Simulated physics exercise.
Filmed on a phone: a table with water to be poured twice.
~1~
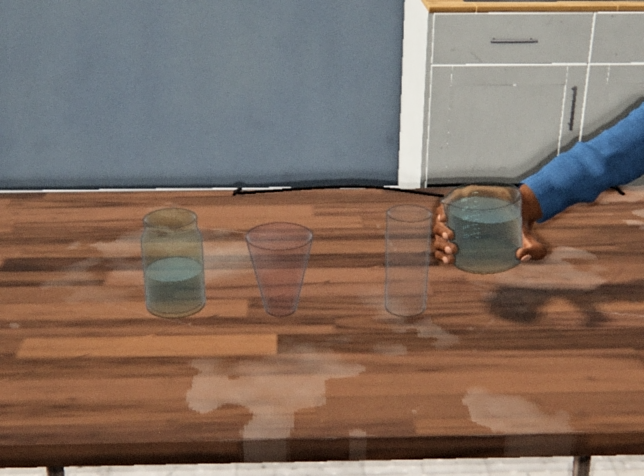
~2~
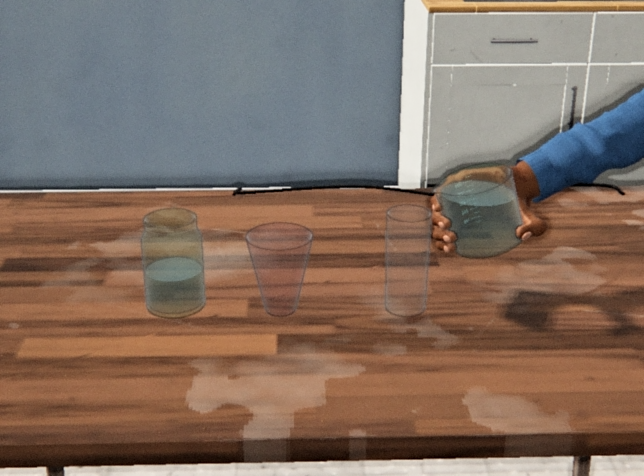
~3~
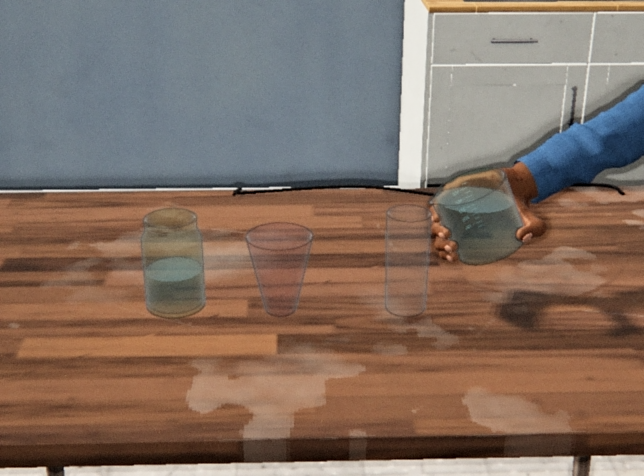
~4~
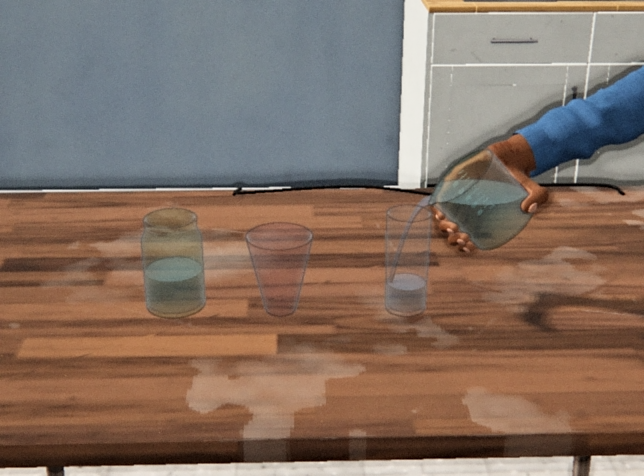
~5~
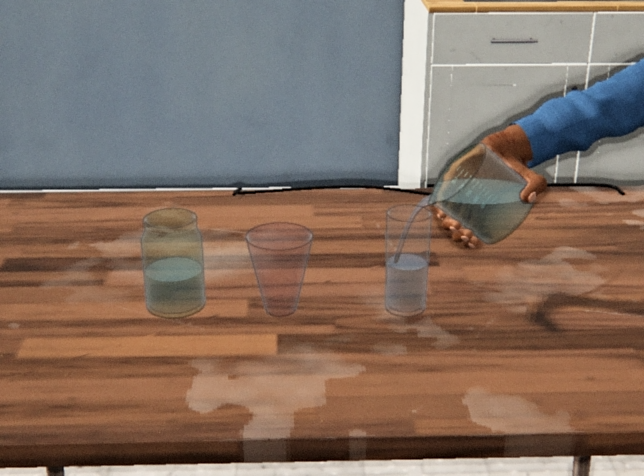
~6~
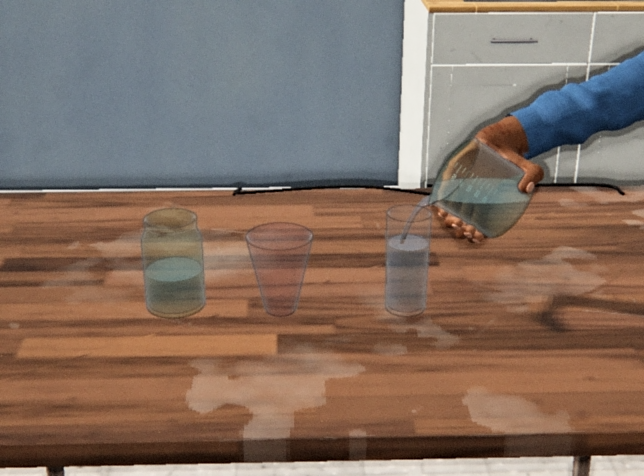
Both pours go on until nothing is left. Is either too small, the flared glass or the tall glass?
Left, the flared glass holds everything; right, the tall glass spills over the rim.
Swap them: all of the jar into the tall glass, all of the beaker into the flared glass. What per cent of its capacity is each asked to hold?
About 70 and 150 per cent.
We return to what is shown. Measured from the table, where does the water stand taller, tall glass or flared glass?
It is the tall glass on the right.
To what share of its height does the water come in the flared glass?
Near 85 in a hundred.
Shortly, the tall glass is full to the brim, some went over its rim.
At the finish, the flared glass is about three quarters full; the tall glass is full to the brim, some went over its rim.
